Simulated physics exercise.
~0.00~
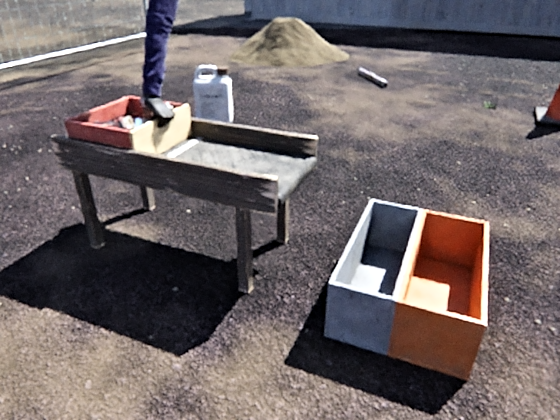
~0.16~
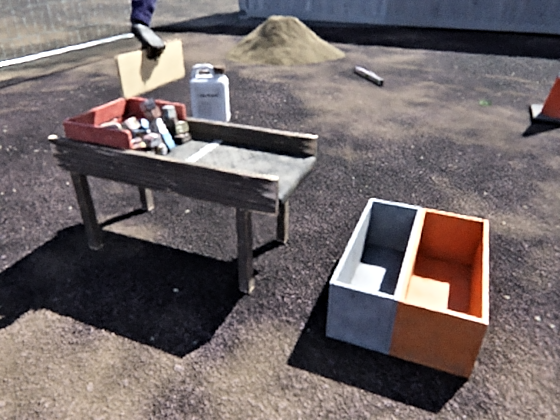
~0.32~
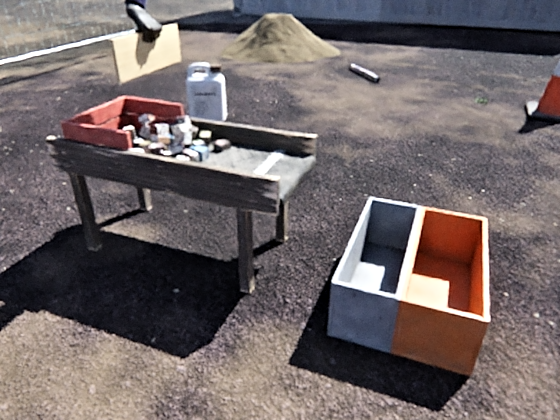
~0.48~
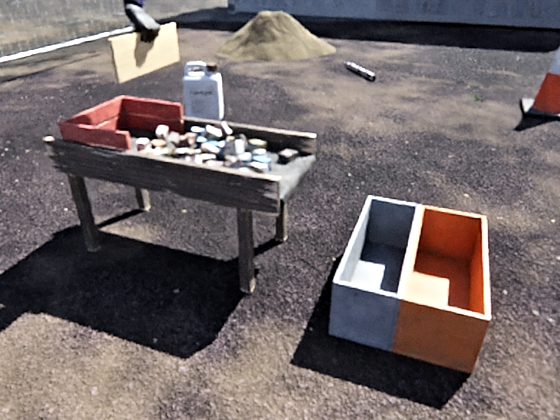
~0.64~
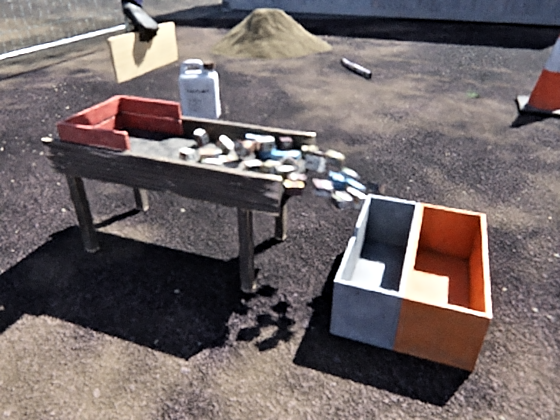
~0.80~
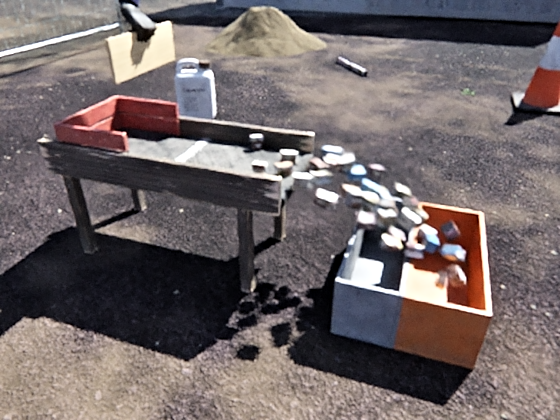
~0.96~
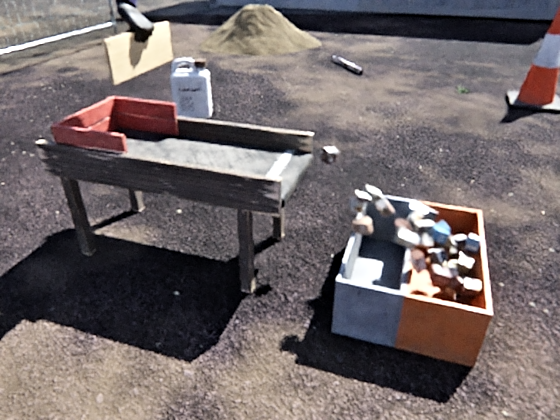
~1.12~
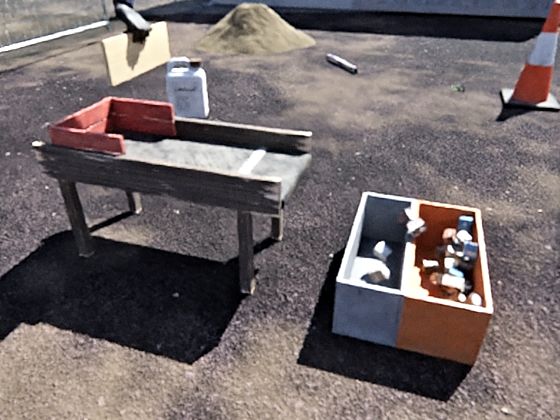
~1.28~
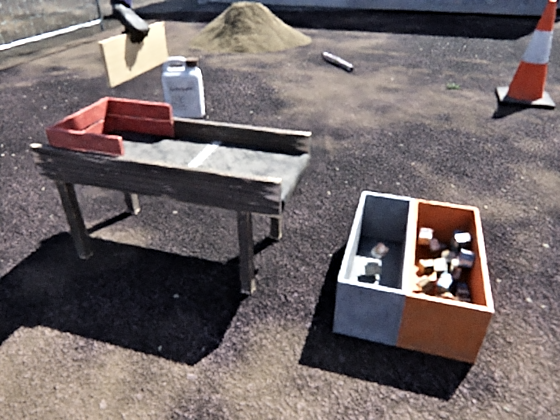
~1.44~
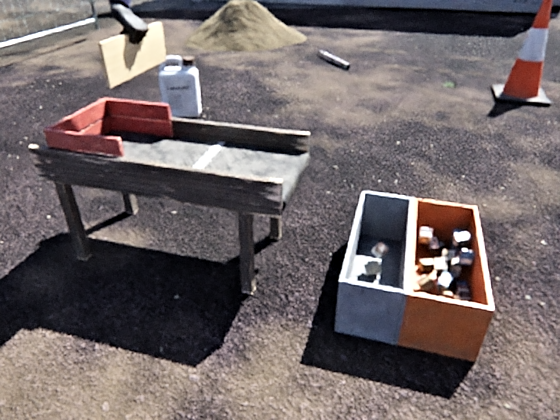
A gloved hand lifts a board, and small blocks slide right, dropping mostly into the orange bin.
